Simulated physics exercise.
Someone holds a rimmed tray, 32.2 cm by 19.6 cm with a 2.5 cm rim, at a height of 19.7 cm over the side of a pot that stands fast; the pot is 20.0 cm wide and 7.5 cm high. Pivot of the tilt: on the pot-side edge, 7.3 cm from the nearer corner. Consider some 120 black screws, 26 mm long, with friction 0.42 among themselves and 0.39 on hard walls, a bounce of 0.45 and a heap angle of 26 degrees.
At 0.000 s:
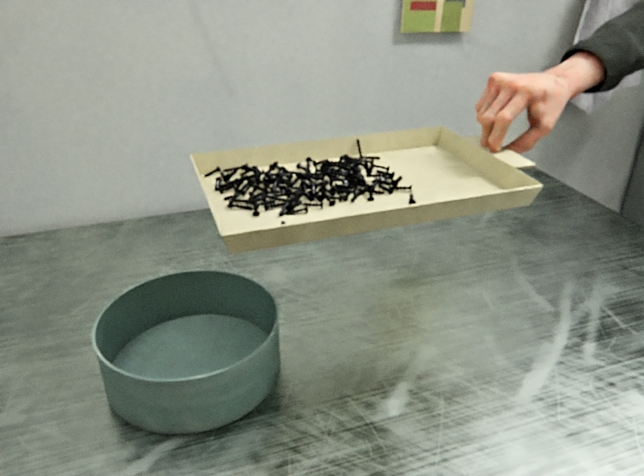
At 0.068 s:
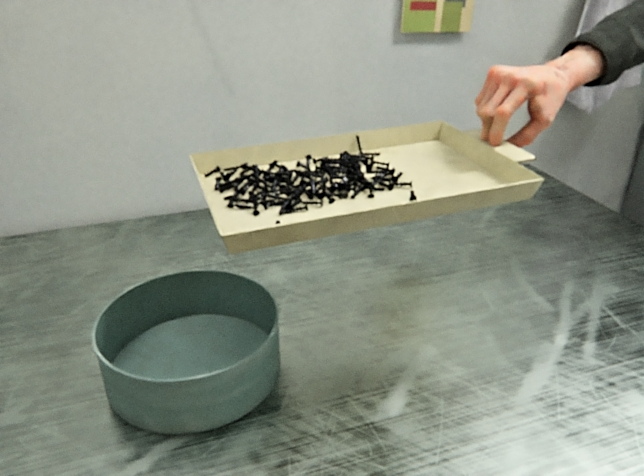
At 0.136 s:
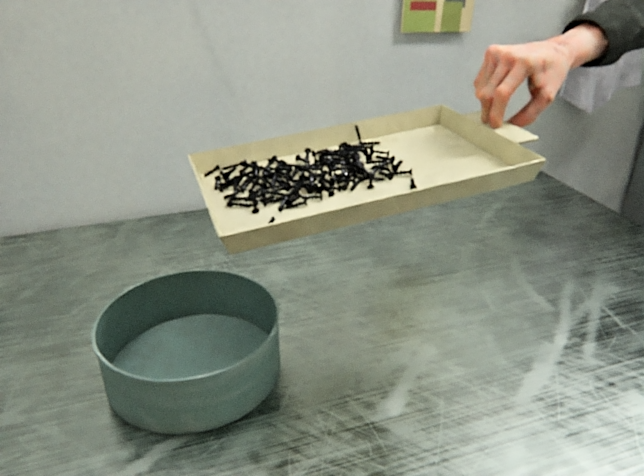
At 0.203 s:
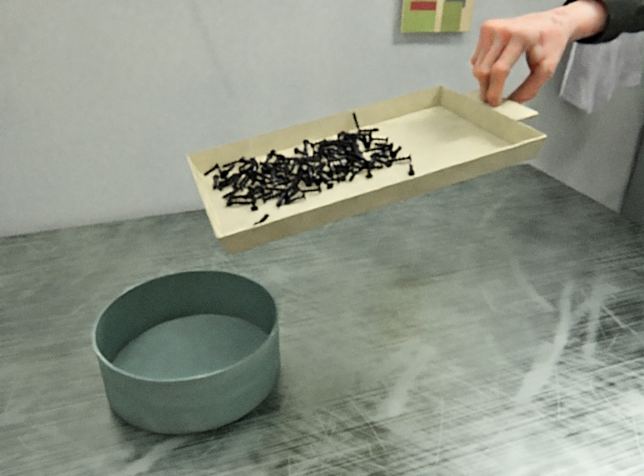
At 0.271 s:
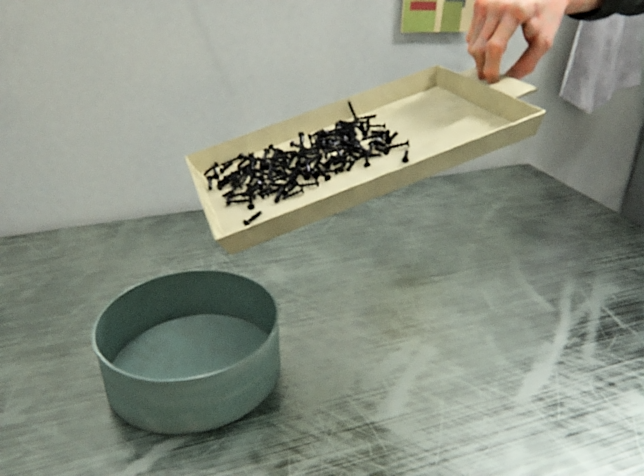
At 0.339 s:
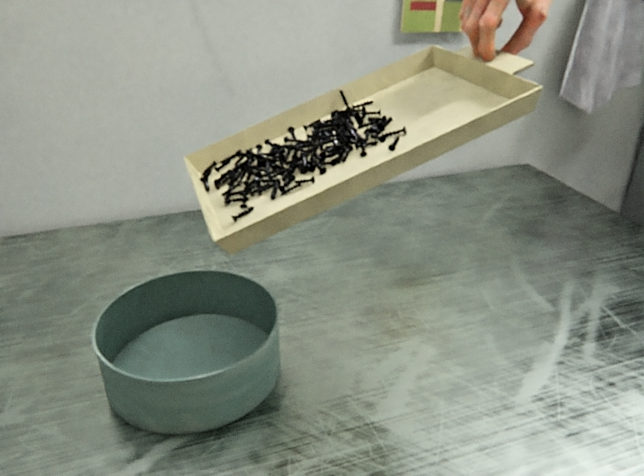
Cream tray of black screws tilting as a hand raises its right end, its left edge staying above a grey-green pot.
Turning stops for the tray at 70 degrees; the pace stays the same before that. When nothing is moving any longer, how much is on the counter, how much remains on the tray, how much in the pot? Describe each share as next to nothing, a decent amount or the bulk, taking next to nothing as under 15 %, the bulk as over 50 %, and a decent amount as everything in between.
At the end, counter: It's going to get a small sliver of the load; tray: It's going to get the main portion of the load; pot: It's going to get a solid slice of the load.
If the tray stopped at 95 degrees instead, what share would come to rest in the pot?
It would be near 90 per cent.
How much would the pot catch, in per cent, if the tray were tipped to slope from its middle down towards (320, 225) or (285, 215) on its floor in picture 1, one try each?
Near 35 and 20 percent, in that order.
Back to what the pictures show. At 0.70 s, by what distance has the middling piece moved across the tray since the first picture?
Roughly 7 cm.
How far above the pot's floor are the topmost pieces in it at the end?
Close to 1.0 cm up.
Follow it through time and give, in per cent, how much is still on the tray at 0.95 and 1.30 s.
Close to 100 at the first time and 80 at the second.
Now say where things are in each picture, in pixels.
The first picture shows tray tilt 0 degrees, front corners at (229, 230) and (533, 183); middle of the pieces at (306, 178); pot at (188, 317).
The second picture shows tray tilt 1 degrees, front corners at (228, 230) and (534, 177); middle of the pieces at (306, 176).
The third picture shows tray tilt 5 degrees, front corners at (226, 230) and (535, 158), lowest corner left front; middle of the pieces at (305, 170).
The fourth picture shows tray tilt 10 degrees, front corners at (224, 231) and (536, 135), lowest corner left front; middle of the pieces at (304, 163).
The fifth picture shows tray tilt 14 degrees, front corners at (222, 232) and (534, 111), lowest corner left front; middle of the pieces at (301, 156).
The sixth picture shows tray tilt 19 degrees, front corners at (220, 233) and (531, 87), lowest corner left front; middle of the pieces at (297, 149); pot at (188, 317). The tray's pace is about 70 degrees a second.
After 0.70 s, tilt 44 degrees; the tray holds 100 %, the pot 0 %.
After 0.95 s, tilt 61 degrees; the tray holds 100 %, the pot 0 %.
After 1.30 s, tilt 70 degrees; the tray holds 80 %, the pot 5 %.
In the end, at 2.5 s, counter 5 %, tray 65 %, pot 30 %.
